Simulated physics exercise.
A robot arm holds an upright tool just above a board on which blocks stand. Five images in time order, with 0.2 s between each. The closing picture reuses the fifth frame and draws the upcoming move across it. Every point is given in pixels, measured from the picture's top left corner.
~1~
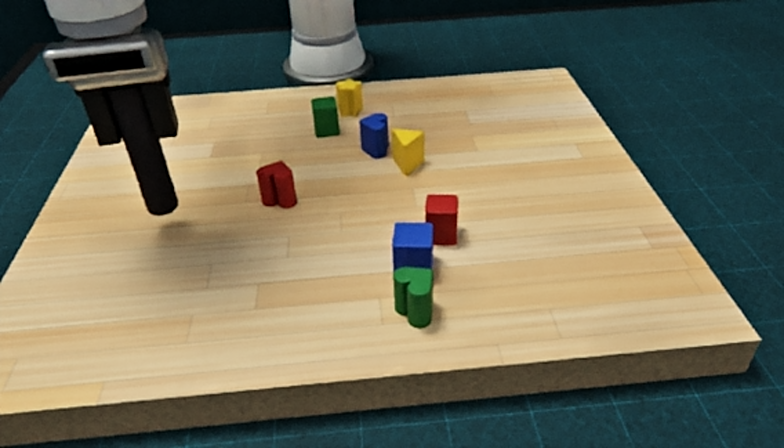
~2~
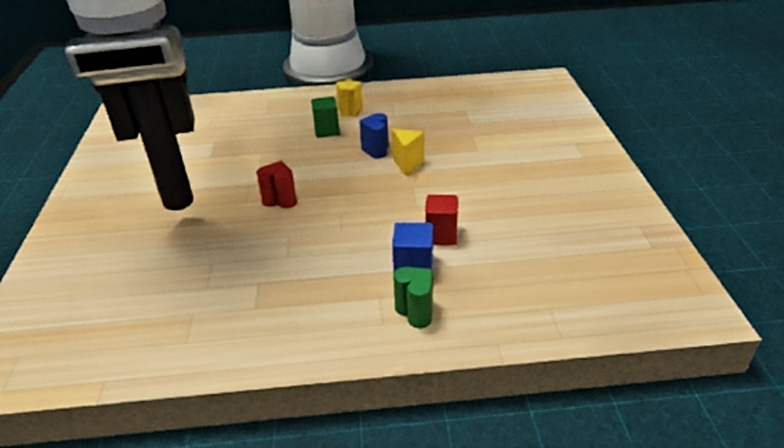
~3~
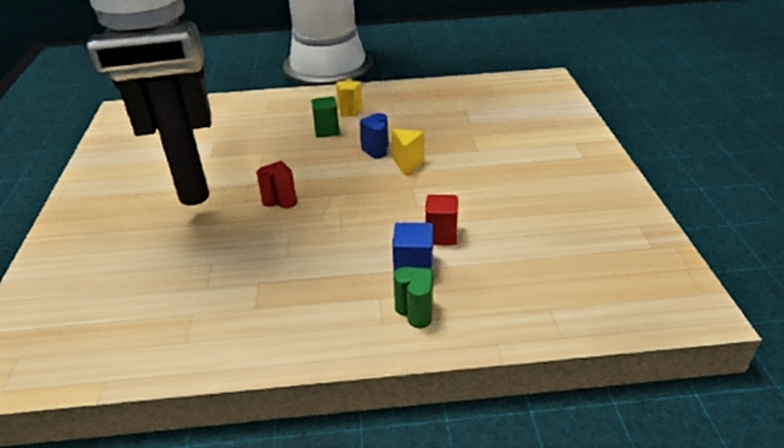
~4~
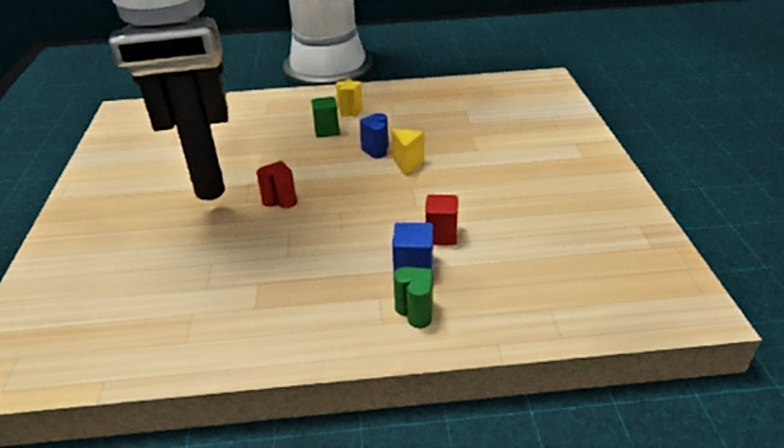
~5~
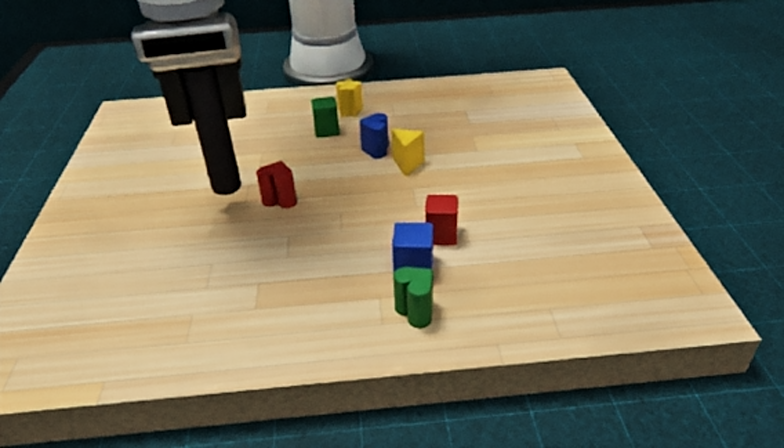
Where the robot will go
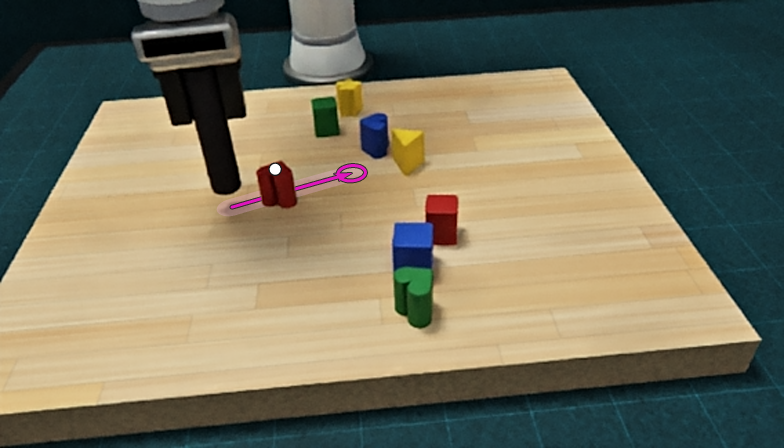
On a pale wooden board, red, blue, green and yellow blocks stand scattered while a robot arm holds a dark upright tool near the left side. The arm moves the tool steadily a short way to the right and slightly toward the back, narrowing the gap to the red heart block, while every block stays still.
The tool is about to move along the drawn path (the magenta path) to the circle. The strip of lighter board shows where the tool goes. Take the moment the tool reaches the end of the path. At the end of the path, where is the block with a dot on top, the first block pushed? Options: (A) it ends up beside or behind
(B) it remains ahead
The correct letter is A.
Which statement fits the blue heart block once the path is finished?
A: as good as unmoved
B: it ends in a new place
Correct choice: A.
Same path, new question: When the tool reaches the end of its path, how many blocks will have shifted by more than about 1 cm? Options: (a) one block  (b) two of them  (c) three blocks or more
The one that fits is a, one block.
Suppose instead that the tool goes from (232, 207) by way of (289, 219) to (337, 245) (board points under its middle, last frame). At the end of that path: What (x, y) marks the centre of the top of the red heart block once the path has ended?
It will likely be found at (299, 169).
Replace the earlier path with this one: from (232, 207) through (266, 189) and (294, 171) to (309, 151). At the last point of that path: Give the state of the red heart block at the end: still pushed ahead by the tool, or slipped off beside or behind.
Expect to find it next to or behind the tool.
Drawn move, from (232, 207) to (352, 173); the dot is on the red heart block.
What follows on the original path. One third of the way, tool (271, 176); red heart block (302, 166), turned 25° clockwise.
Two thirds of the way, tool (313, 164); red heart block (330, 165), turned 95° clockwise.
At the end, tool (350, 154); red heart block (337, 162), turned 140° clockwise; blue heart block still.
